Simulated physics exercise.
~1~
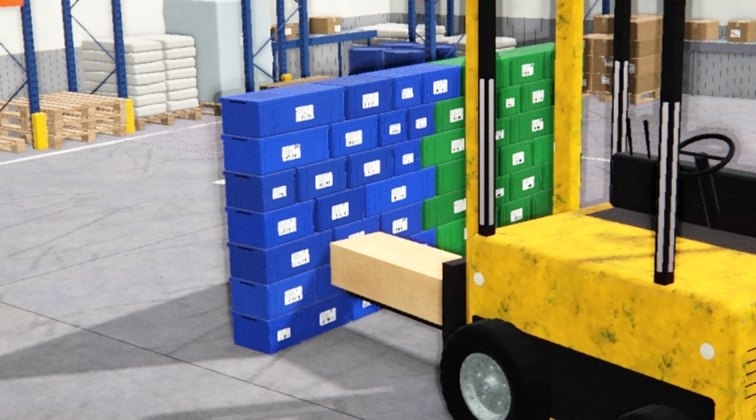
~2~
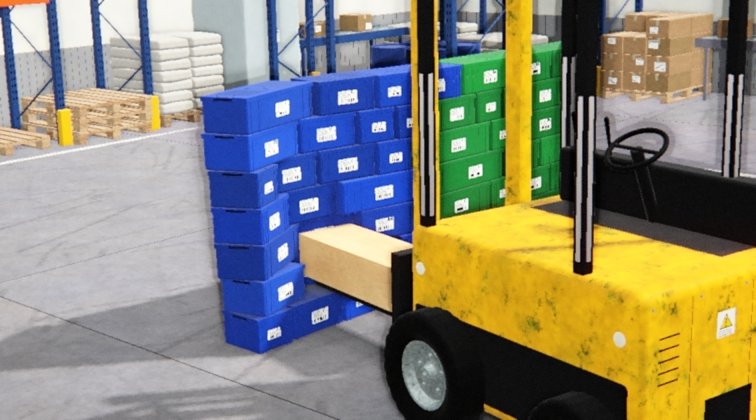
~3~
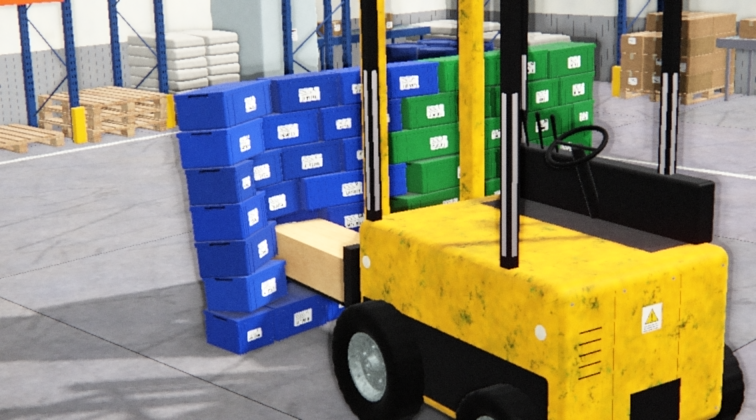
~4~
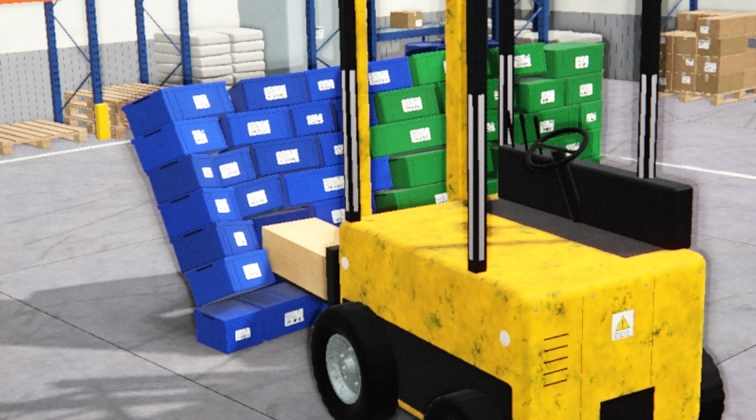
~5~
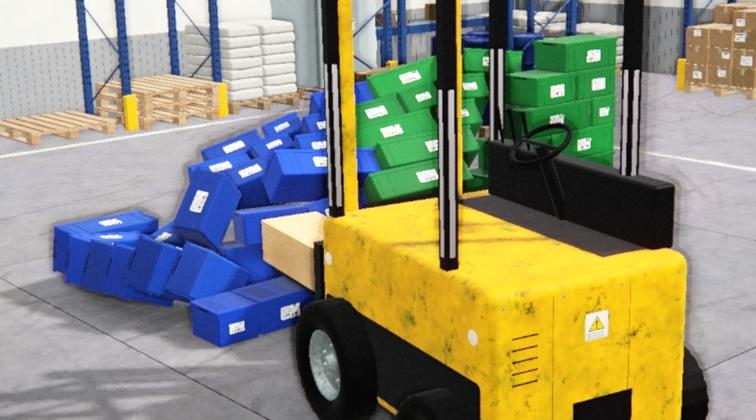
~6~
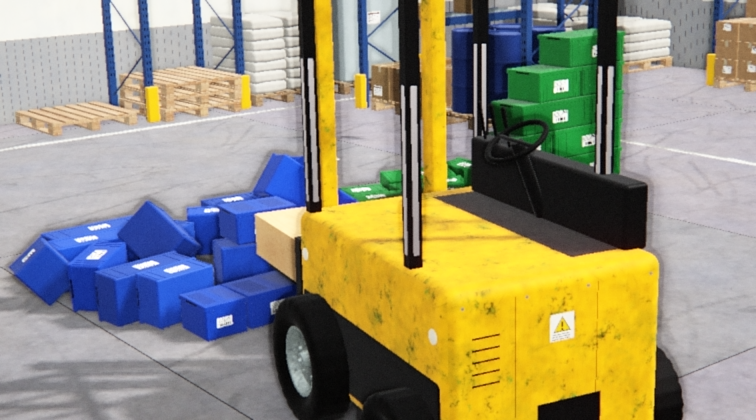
The video shows a yellow lift truck pushing a pale crate into a wall of stacked blue and green totes, which bends and leans before collapsing. Most of the blue totes end in a heap on the floor, while a stack of green ones still stands behind the truck.
